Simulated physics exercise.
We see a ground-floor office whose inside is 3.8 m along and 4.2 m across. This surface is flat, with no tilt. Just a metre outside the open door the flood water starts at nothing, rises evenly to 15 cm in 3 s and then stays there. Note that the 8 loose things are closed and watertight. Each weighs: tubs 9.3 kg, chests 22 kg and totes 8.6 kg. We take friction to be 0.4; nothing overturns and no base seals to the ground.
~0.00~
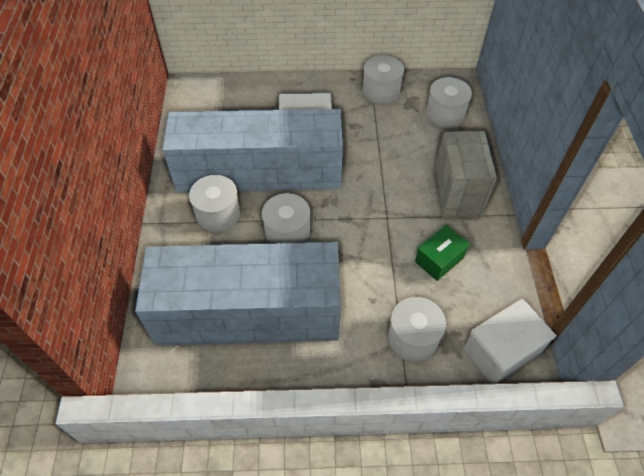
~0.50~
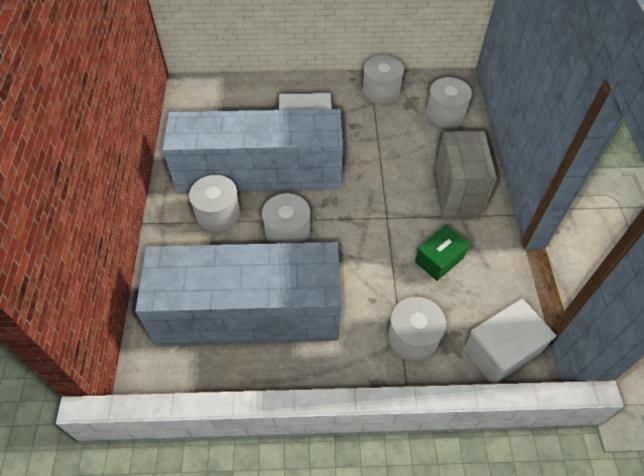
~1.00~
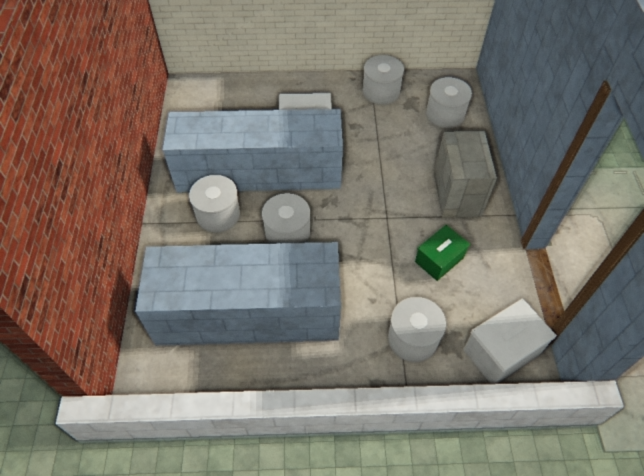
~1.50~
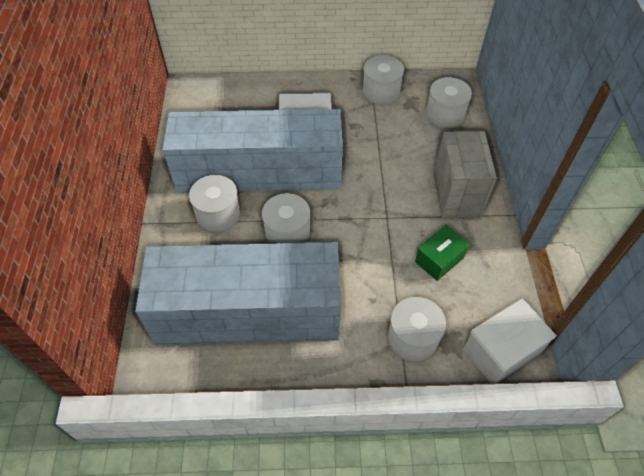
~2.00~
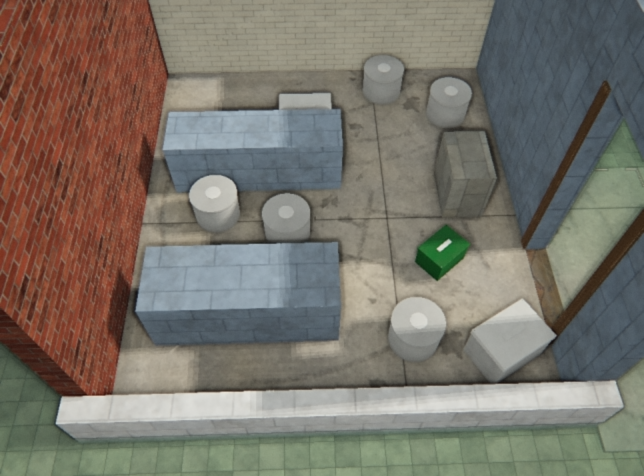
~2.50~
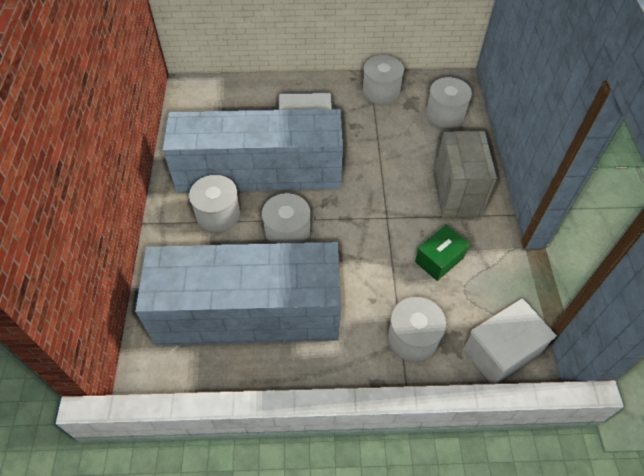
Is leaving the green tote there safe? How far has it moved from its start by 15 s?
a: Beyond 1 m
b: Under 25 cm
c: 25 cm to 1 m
Option a: Beyond 1 m.
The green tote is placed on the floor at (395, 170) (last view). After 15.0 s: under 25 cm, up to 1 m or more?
Well, it sits tight.
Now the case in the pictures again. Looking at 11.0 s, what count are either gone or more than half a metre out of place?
The number comes to 3.
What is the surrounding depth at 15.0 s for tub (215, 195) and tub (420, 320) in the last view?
I'd estimate 10 cm for the first and 9 cm for the second.
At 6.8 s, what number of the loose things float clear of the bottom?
At that instant the tally stands at 1.
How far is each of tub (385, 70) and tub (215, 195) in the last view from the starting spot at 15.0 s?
In that order: 10 cm, 50 cm.
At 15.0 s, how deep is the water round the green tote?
Somewhere close to 12 cm.
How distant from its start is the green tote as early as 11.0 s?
I'd put it at around 250 cm.
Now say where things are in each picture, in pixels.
The green tote at (444, 246) rests on the ground; water covers 0.0 m2; 0 of 8 have shifted, in the first frame.
The green tote at (444, 246), on the bottom; water covers 0.0 m2; 0 of 8 have shifted, in the second frame.
The green tote at (444, 246), on the bottom; water covers 0.0 m2; 0 of 8 have shifted, in the third frame.
The green tote at (444, 246) rests on the ground; water covers 0.0 m2; 0 of 8 have shifted, in the fourth frame.
The green tote at (444, 246), on the bottom; 0.0 m2 under water; 0 of 8 have shifted, in the fifth frame.
The green tote at (444, 246) rests on the ground; water covers 0.4 m2; 0 of 8 have shifted, in the sixth frame.
After 3.5 s the green tote is near (438, 243), 0.1 m from its start, aground; 0 afloat.
After 6.8 s the green tote is near (329, 188), 1.3 m from its start, aground; 1 afloat.
After 11.0 s the green tote is near (203, 192), 2.4 m from its start, afloat; 4 afloat.
After 15.0 s the green tote is near (204, 199), 2.3 m from its start, afloat; 5 afloat.
